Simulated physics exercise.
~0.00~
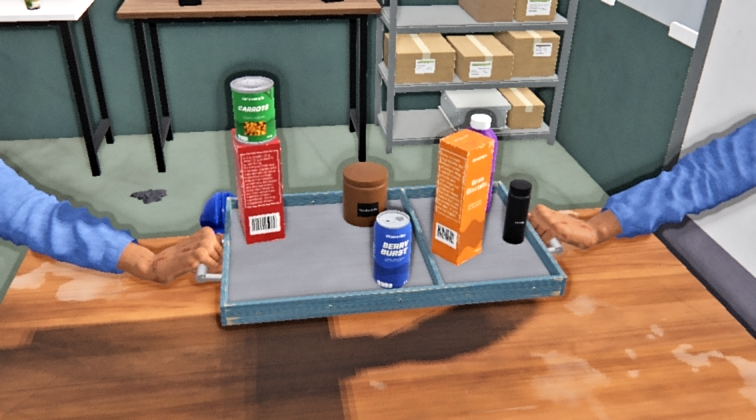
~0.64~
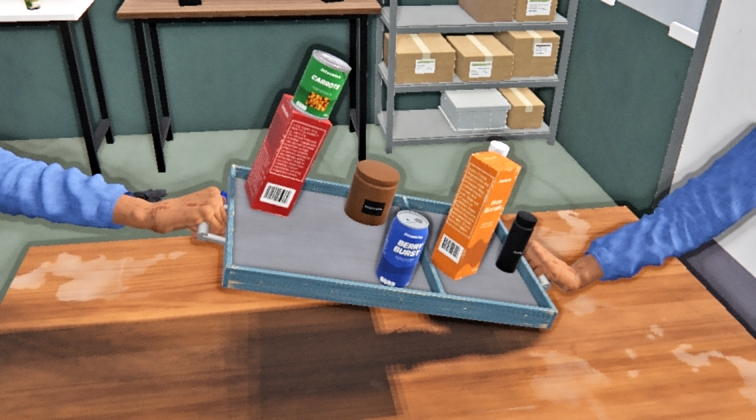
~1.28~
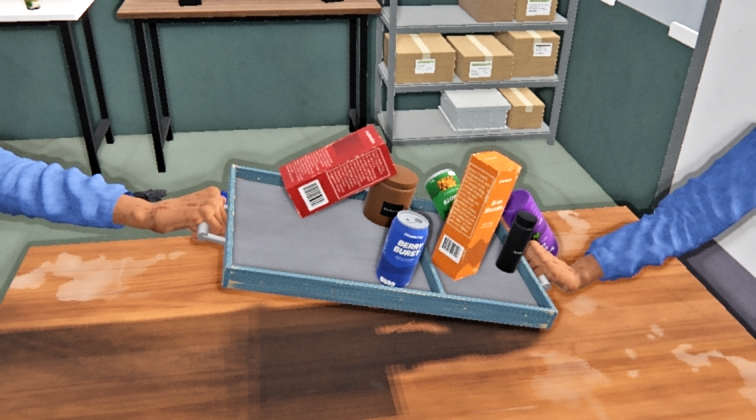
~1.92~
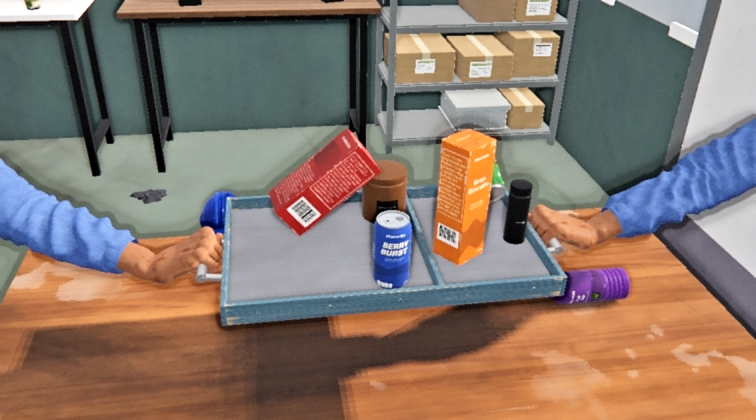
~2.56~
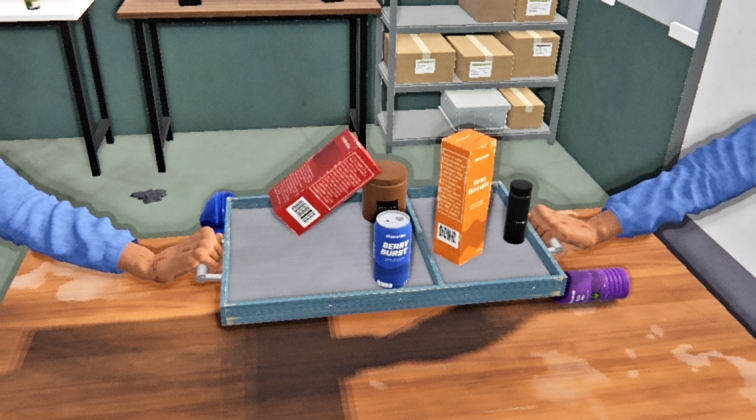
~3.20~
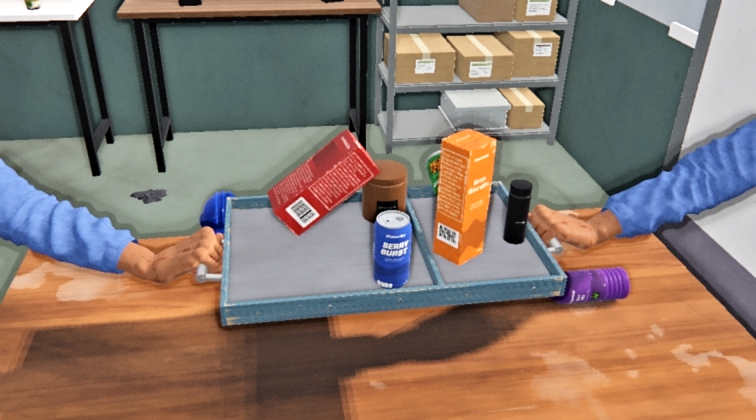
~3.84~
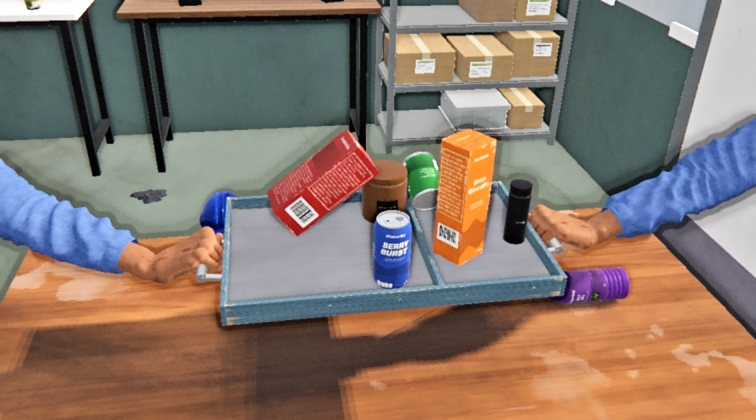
A blue tray with a cross bar, carrying a mix of cartons, cans and jars, is held level by two hands above a wooden table. The hands tip it so the right side dips, and the green tin leans atop the red carton, which leans too. The tin tumbles off to the right and turns upside down, while the carton topples and the purple bottle goes over. The tray returns to level, with the bottle lying off its right edge. The tin drops from sight behind the orange carton, then reappears on its side. The blue can, brown jar, black shaker and orange carton remain standing.
